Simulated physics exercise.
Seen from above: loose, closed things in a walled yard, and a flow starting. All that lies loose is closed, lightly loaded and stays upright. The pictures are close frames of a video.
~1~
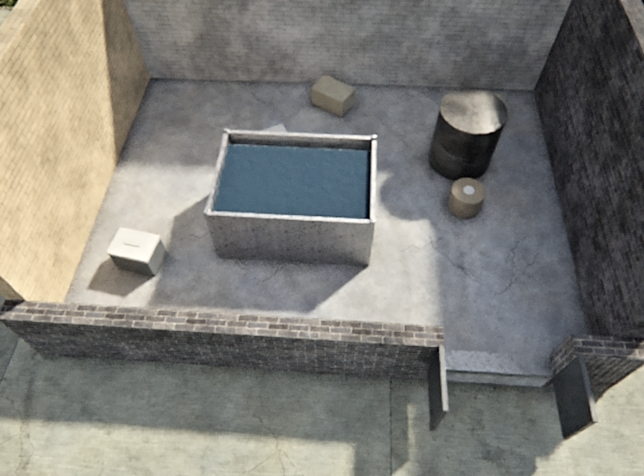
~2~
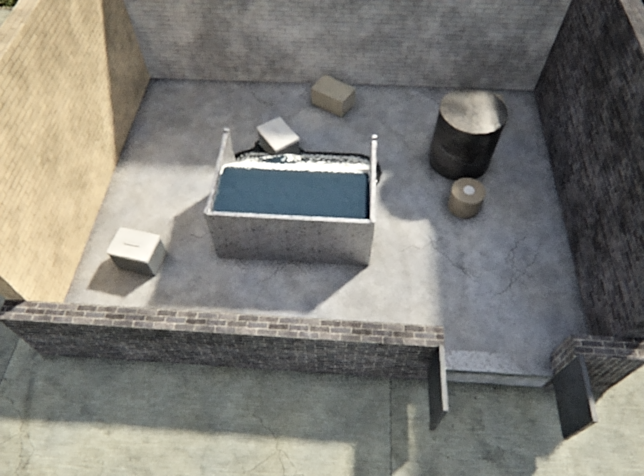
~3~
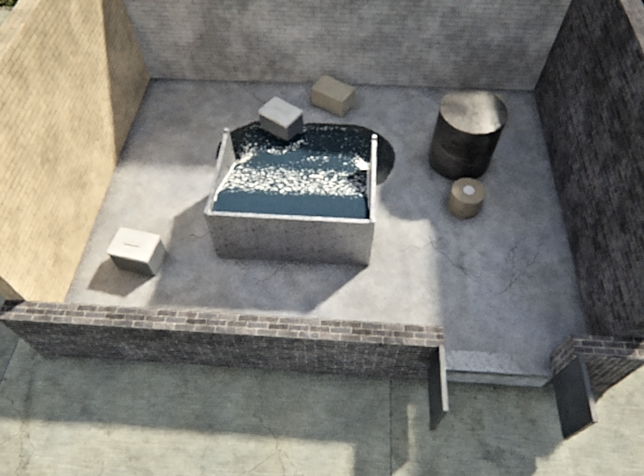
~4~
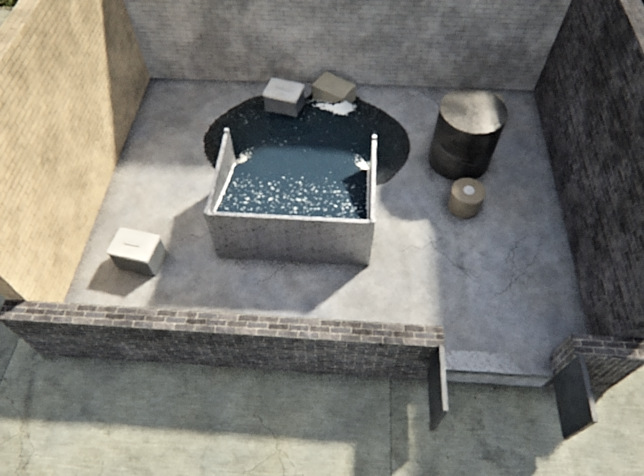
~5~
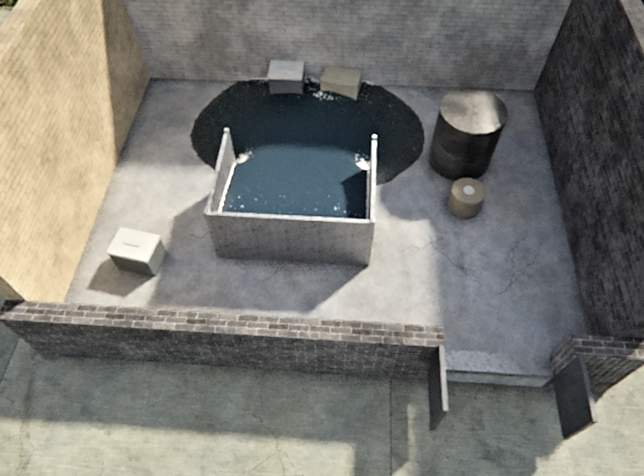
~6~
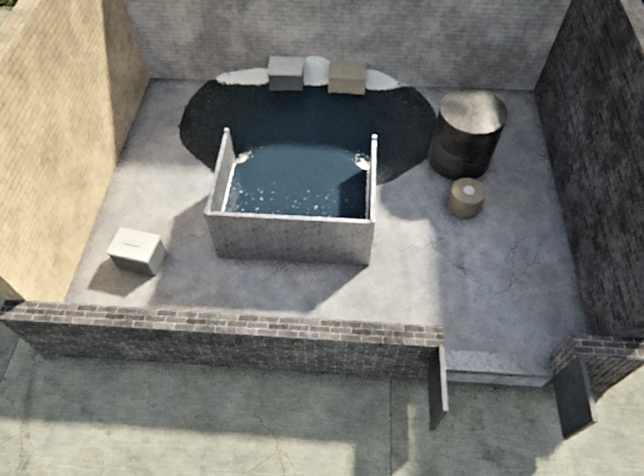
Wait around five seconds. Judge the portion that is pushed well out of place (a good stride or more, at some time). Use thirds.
It is two thirds or above.
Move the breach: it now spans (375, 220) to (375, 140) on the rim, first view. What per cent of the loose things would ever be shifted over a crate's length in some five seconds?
I make it 80 per cent.
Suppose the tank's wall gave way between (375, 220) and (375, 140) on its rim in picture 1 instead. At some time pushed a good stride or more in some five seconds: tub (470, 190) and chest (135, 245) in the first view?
In that order: Moved that far, no.
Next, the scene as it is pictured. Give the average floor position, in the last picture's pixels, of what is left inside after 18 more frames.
At about (357, 197).
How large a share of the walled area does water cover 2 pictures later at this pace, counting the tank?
Roughly 40 per cent.
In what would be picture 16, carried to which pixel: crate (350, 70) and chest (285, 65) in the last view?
At about (465, 81) and (206, 64).
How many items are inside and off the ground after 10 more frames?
2 of them.
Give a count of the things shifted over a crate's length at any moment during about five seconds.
5 of them.
A moment on, 2 of 5 are well off their spots; 2 afloat.
Next, 3 of 5 are well off their spots; 2 afloat.
Later, 4 of 5 are well off their spots; 3 afloat.
In the end, 5 of 5 are well off their spots, and 5 have been at some point; 3 afloat.
